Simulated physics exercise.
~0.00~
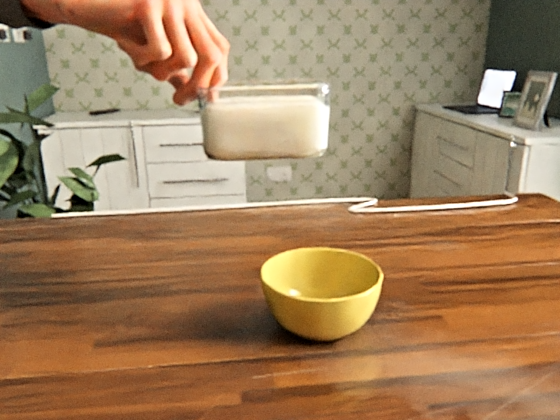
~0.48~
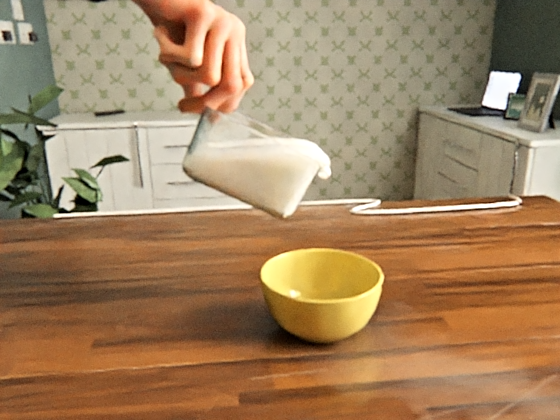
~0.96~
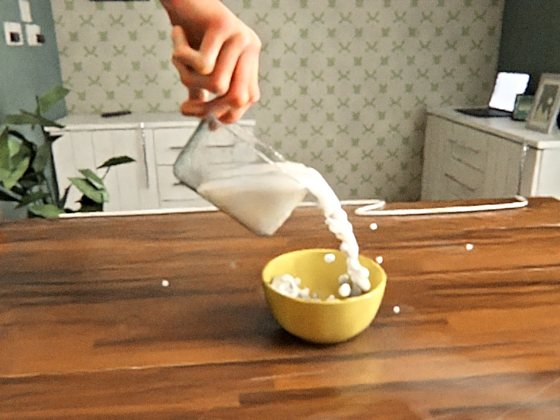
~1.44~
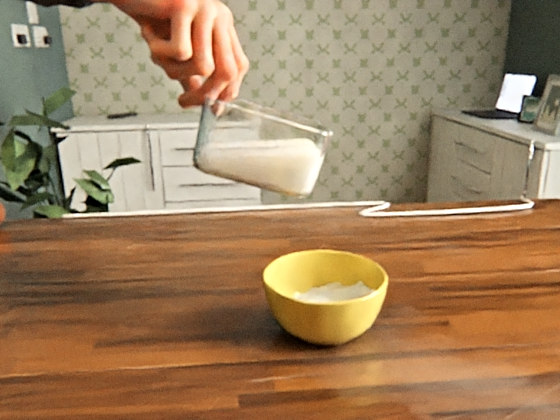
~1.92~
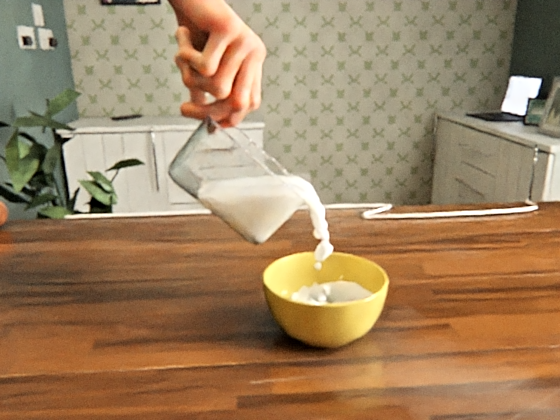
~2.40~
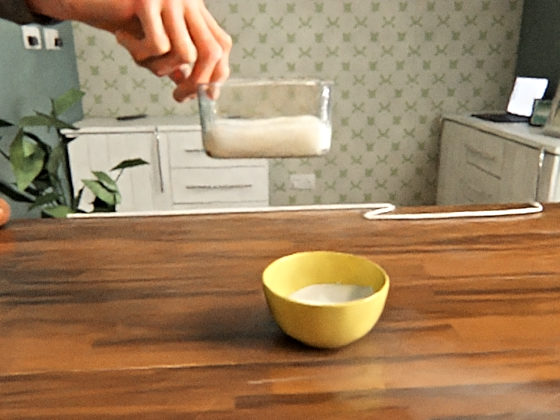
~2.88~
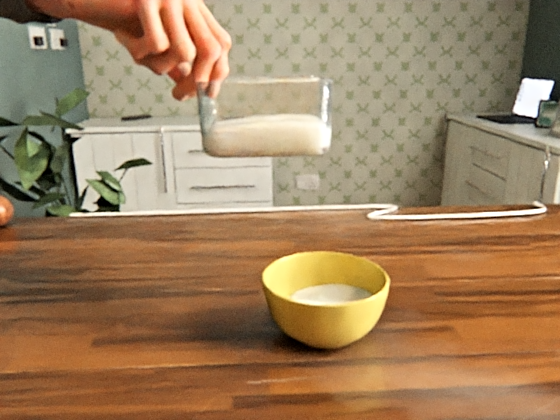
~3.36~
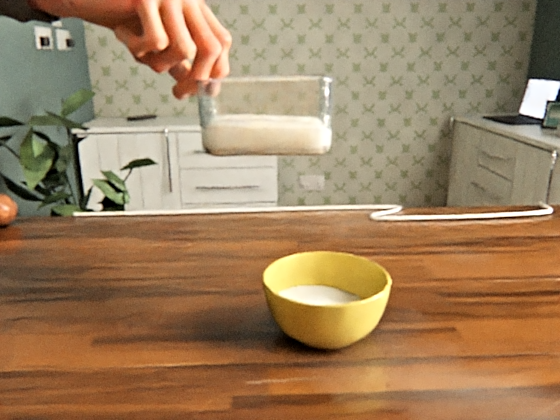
A hand tips a clear container twice, pouring milk into a yellow bowl, then levels it.
